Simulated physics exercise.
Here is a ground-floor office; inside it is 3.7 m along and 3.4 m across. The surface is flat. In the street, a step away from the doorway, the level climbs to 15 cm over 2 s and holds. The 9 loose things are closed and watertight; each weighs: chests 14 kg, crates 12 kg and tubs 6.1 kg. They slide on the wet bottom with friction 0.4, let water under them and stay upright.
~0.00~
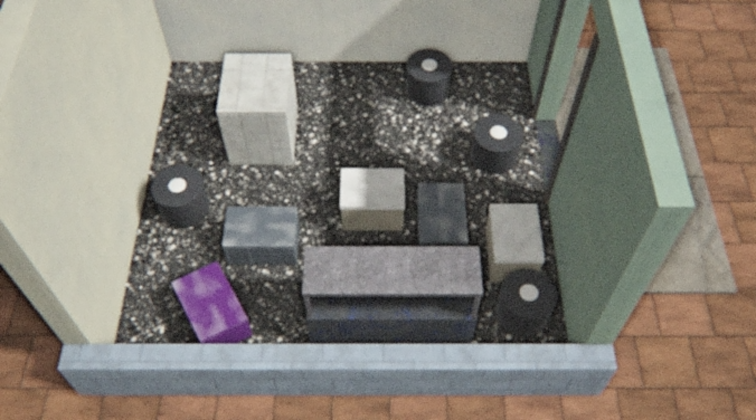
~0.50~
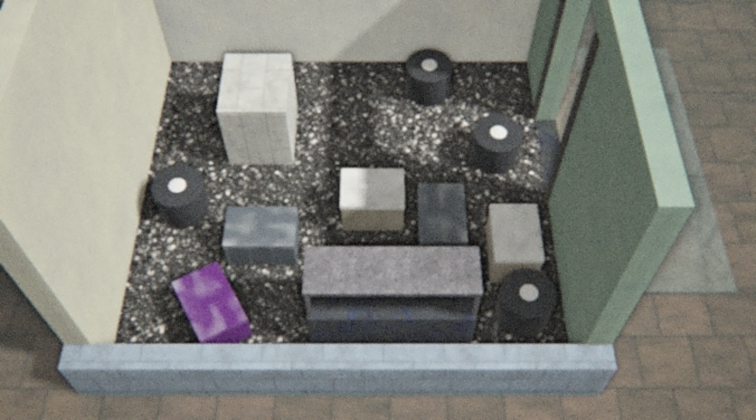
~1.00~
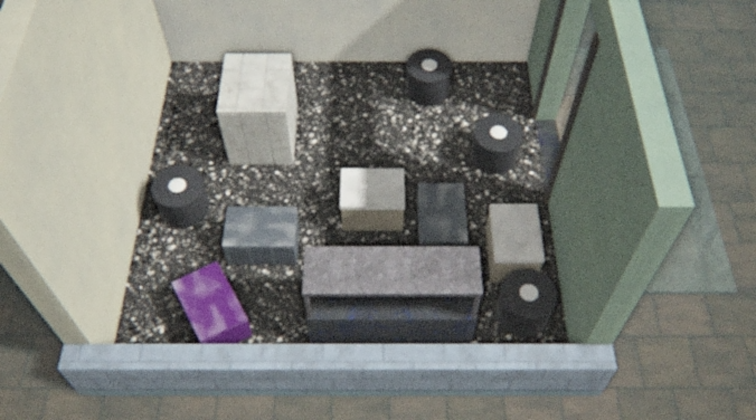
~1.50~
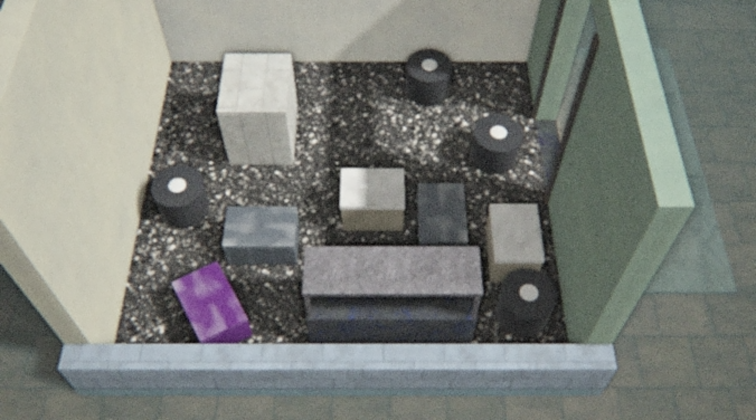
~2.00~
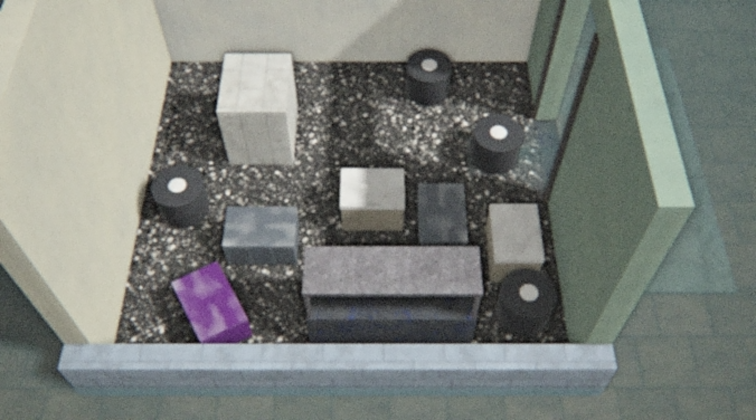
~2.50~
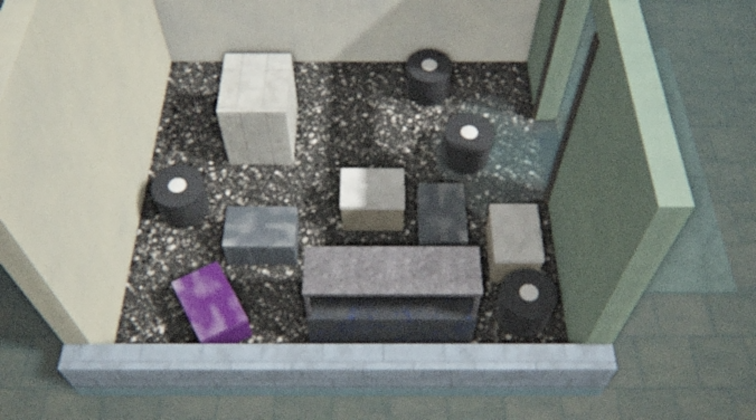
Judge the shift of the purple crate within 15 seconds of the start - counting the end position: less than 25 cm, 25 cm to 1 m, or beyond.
The purple crate slides a little.
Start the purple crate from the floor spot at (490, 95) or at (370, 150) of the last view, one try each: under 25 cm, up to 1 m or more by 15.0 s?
In that order: It ends far away; it ends far away.
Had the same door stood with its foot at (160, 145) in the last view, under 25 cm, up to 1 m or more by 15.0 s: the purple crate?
In that case the purple crate moves a short way.
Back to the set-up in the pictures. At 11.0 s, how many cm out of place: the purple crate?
Roughly 20 cm by then.
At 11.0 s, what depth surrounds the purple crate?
Roughly 8 cm.
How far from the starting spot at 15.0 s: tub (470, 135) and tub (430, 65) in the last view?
In that order: 300 cm, 300 cm.
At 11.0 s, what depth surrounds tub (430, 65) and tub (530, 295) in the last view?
Roughly 7 and 5 cm.
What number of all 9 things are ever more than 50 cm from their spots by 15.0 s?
That makes 5.
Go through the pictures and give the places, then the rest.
In the first frame, the purple crate at (209, 300) rests on the ground; water covers 0.0 m2; 0 of 9 have shifted.
In the second frame, the purple crate at (209, 300) rests on the ground; water covers 0.0 m2; 0 of 9 have shifted.
In the third frame, the purple crate at (209, 300) rests on the ground; 0.0 m2 under water; 0 of 9 have shifted.
In the fourth frame, the purple crate at (209, 300) rests on the ground; water covers 0.0 m2; 0 of 9 have shifted.
In the fifth frame, the purple crate at (209, 300), on the bottom; 0.2 m2 under water; 0 of 9 have shifted.
In the sixth frame, the purple crate at (209, 300), on the bottom; water covers 0.8 m2; 1 of 9 have shifted.
After 3.5 s the purple crate is near (209, 300), 0.0 m from its start, aground; 0 afloat.
After 6.8 s the purple crate is near (209, 300), 0.0 m from its start, aground; 1 afloat.
After 11.0 s the purple crate is near (229, 298), 0.2 m from its start, afloat; 8 afloat.
After 15.0 s the purple crate is near (263, 312), 0.5 m from its start, afloat; 9 afloat.
